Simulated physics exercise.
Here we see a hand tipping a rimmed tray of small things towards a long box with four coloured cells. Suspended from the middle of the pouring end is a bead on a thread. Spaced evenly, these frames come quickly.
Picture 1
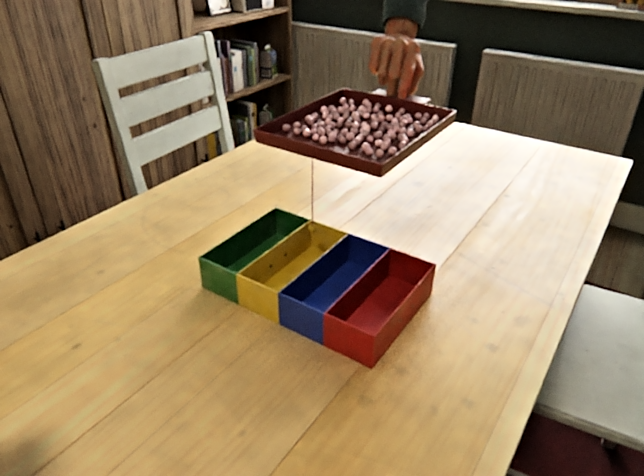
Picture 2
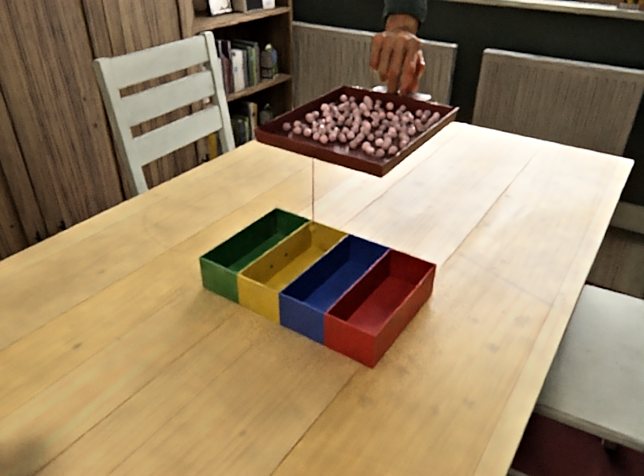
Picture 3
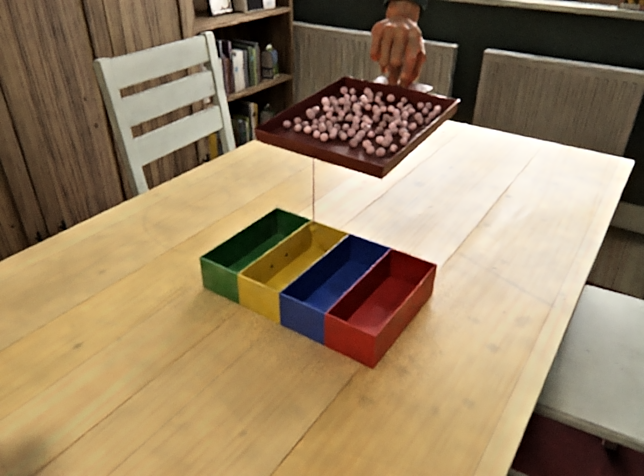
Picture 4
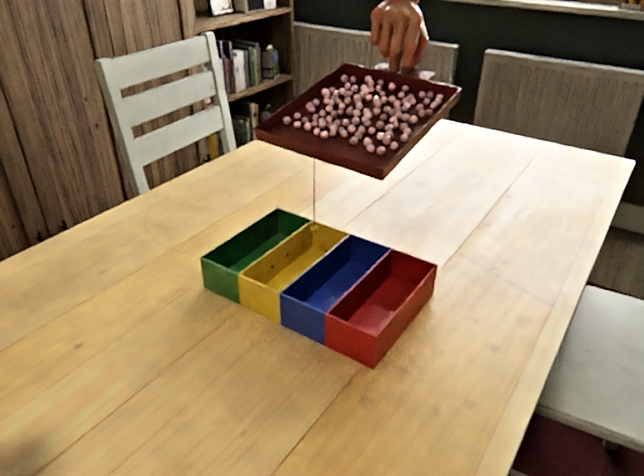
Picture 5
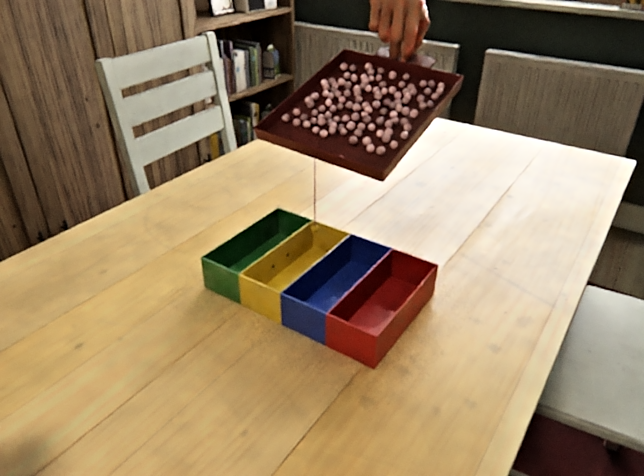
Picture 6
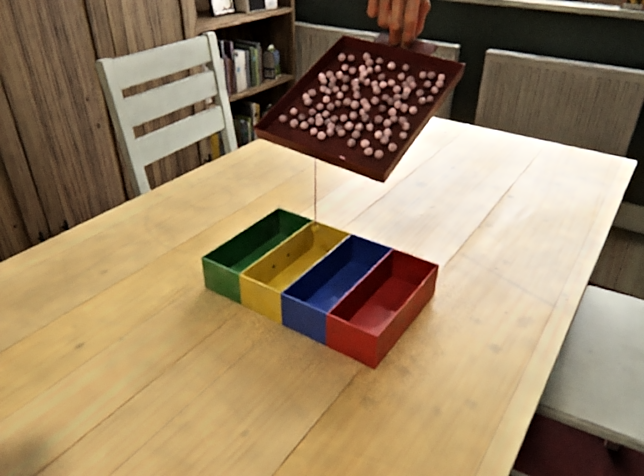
A hand tilted a dark red tray of small pinkish balls more and more steeply above a box with green, yellow, blue and red cells, and the balls shifted about on the tray.
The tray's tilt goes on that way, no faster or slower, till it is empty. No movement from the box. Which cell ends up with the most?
The blue cell.
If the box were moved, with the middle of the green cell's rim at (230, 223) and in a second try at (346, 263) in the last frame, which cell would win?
Red, and then green.
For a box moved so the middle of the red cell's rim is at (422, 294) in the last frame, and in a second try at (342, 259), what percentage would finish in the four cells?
90 %, 70 %.
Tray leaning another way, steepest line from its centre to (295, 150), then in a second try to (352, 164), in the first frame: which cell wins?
For the first aim it is the cell in green, and for the second it is blue.
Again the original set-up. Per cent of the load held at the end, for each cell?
The green cell holds 10 %, the yellow cell 20 %, the blue cell 50 % and the red cell 10 %.
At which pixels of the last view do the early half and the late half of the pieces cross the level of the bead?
For the early half I get (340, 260), and for the late half (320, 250).
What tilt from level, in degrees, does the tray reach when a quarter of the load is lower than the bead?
Roughly 105 degrees.
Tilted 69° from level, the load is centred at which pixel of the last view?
Somewhere about pixel (341, 153).
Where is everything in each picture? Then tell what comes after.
In the first frame, corners of the pouring end near (255, 129) and (382, 163), level; middle of the load near (364, 126), sugar pearls; bead on its thread near (313, 228); green cell near (219, 278); yellow cell near (258, 296); blue cell near (301, 316); red cell near (349, 338).
In the second frame, corners of the pouring end near (256, 129) and (382, 164), level; middle of the load near (365, 124).
In the third frame, corners of the pouring end near (256, 128) and (382, 165), tipped barely, lowest at the right corner; middle of the load near (366, 119).
In the fourth frame, corners of the pouring end near (256, 128) and (383, 168), tipped a little, lowest at the right corner; middle of the load near (366, 112).
In the fifth frame, corners of the pouring end near (256, 127) and (383, 170), tipped clearly, lowest at the right corner; middle of the load near (366, 106).
In the sixth frame, corners of the pouring end near (255, 127) and (383, 172), tipped clearly, lowest at the right corner; middle of the load near (364, 103), all but a few on the move; green cell near (222, 278); yellow cell near (261, 296); blue cell near (304, 316); red cell near (351, 338).
Shortly afterwards, tray tipped steeply; the bulk on the tray; only a few in the red cell; only a few in the green cell; a little falling or outside the box.
Next, tray tipped past a quarter turn; near a quarter on the tray; near a quarter in the blue cell; a little in the red cell; only a few in the yellow cell; only a few in the green cell; near half falling or outside the box.
Some moments later, tray tipped past a quarter turn; near half in the blue cell; near a quarter in the yellow cell; a little in the red cell; a little in the green cell; a little falling or outside the box.
In the end, tray tipped past a quarter turn; near half in the blue cell; near a quarter in the yellow cell; a little in the red cell; a little in the green cell; a little outside the box.
